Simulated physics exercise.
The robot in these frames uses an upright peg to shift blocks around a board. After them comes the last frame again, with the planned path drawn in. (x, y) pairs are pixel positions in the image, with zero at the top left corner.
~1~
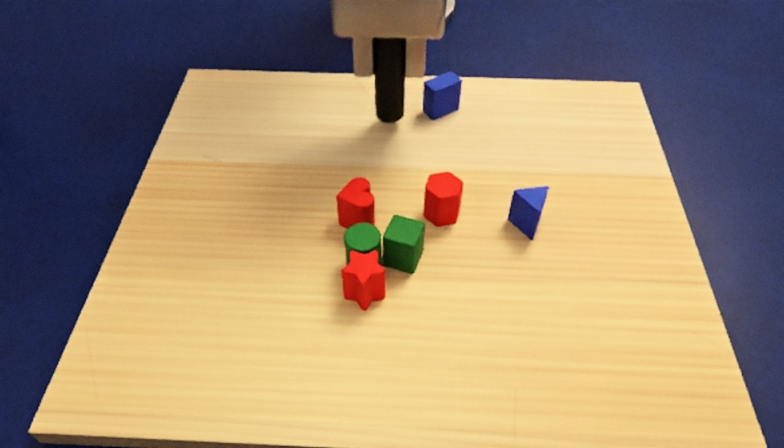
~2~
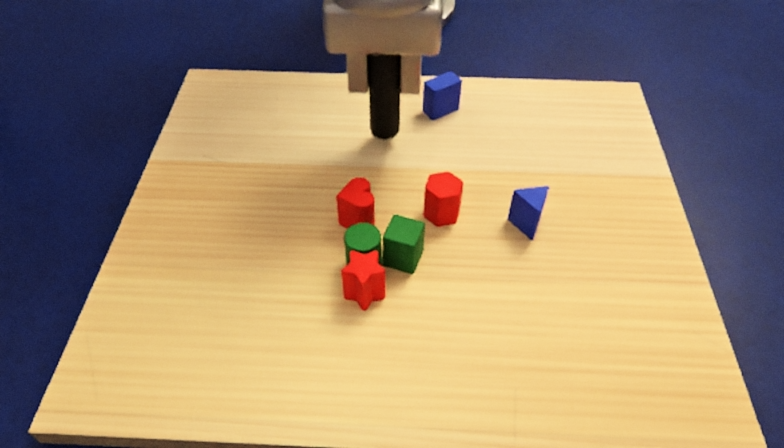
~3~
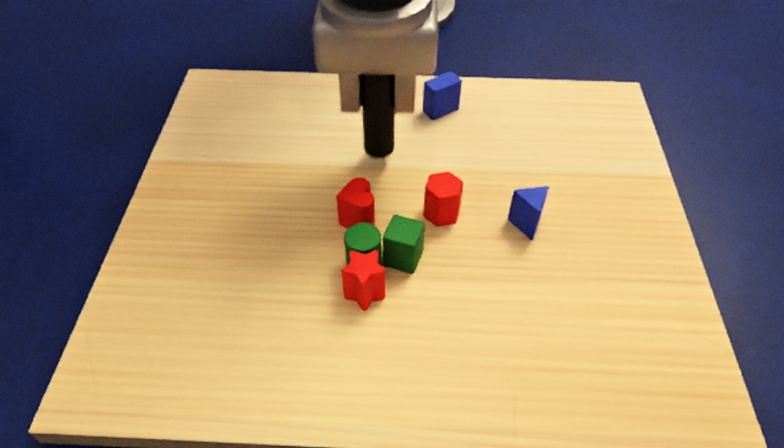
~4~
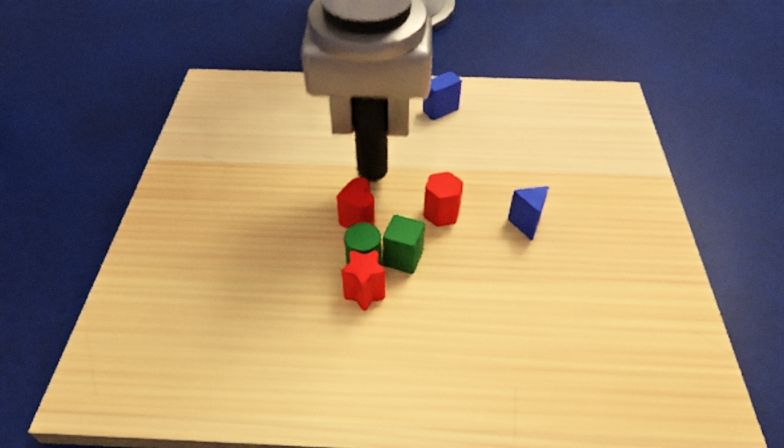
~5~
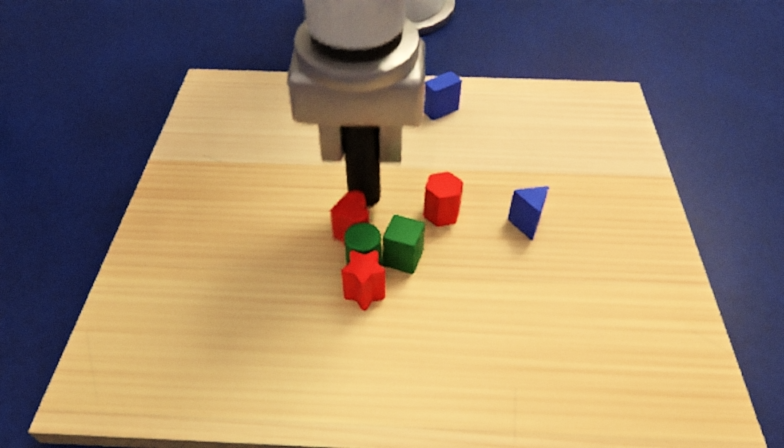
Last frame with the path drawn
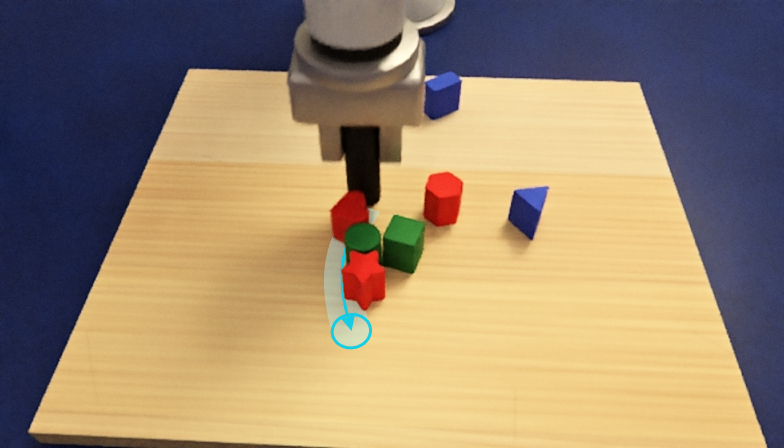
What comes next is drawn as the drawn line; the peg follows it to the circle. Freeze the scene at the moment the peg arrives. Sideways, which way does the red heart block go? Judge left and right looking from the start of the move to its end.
Side: Right.
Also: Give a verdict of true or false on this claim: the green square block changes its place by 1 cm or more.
That claim is false.
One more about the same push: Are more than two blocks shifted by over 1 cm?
In short: Yes.
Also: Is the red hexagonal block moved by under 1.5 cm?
I expect so.
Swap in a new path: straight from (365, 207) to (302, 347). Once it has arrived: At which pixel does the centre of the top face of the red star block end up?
Top centre: (382, 306).
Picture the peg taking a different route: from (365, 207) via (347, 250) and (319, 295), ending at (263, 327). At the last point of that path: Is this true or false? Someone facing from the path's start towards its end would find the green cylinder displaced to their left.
True.
Path on the board, from (365, 207) via (348, 243) and (342, 285), ending at (351, 331).
The first path, step by step. One third of the way, peg at (347, 235); red heart block at (329, 245); green cylinder at (356, 271); red star block at (374, 296), turned 30° anticlockwise.
Two thirds of the way, peg at (341, 277); red heart block at (307, 282), turned 55° clockwise; green cylinder at (359, 285); red star block at (383, 308), turned 40° anticlockwise.
At the end, peg at (351, 322); red heart block at (303, 297), turned 110° clockwise; green cylinder at (379, 328); red star block at (417, 335), turned 75° anticlockwise; green square block in place; red hexagonal block in place.
